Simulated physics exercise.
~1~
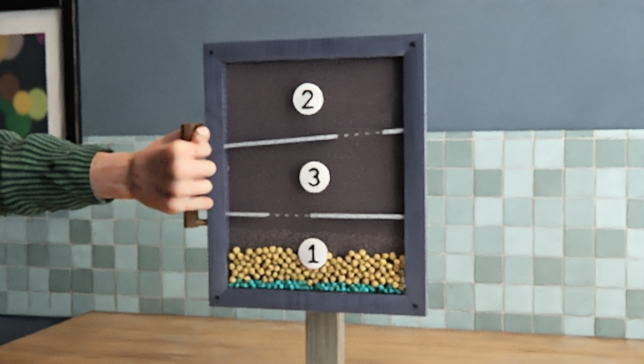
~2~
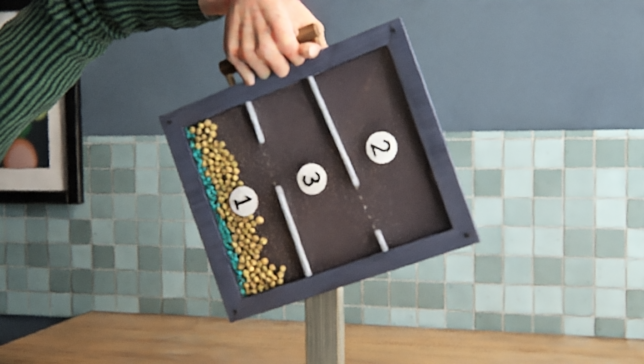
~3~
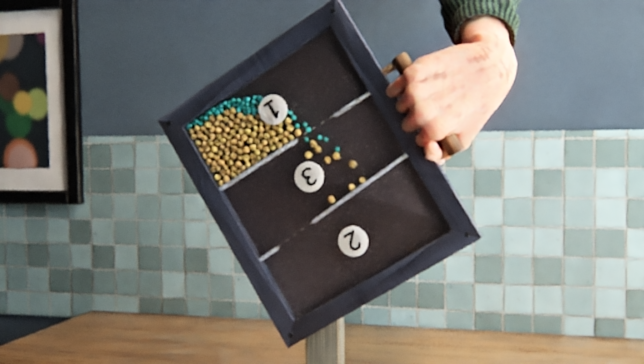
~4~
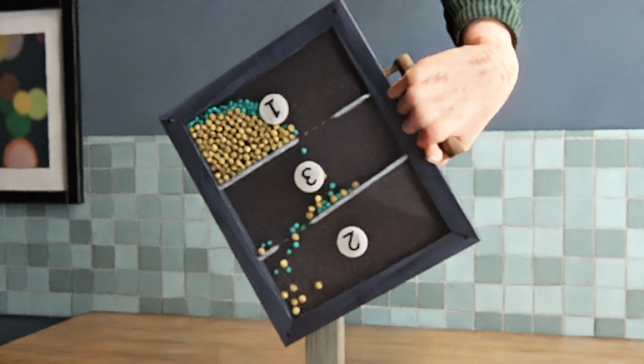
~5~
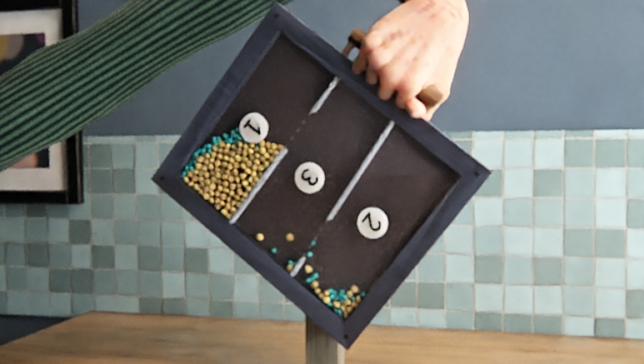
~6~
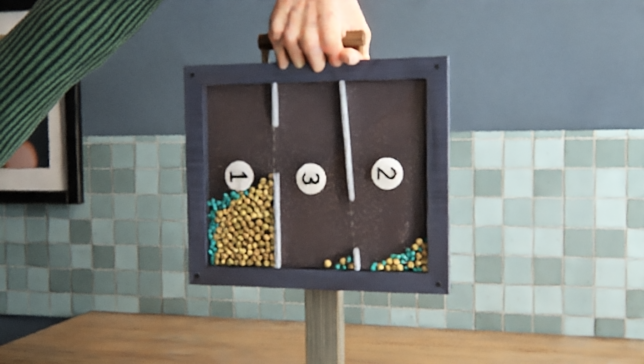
In a room with a pale green tiled wall and a wooden counter, seen from the front by a still camera, a dark blue case stands on a post. It has three numbered chambers, with tan beads and smaller turquoise ones lying in the lowest. A hand in a green striped sleeve grips the handle and turns the case clockwise until it is tipped well past its side. Some beads spill through the gaps into the other chambers. The hand then swings it partway back, and it ends on its side, most beads of both colours in chamber one, a small heap in two and a few in three.
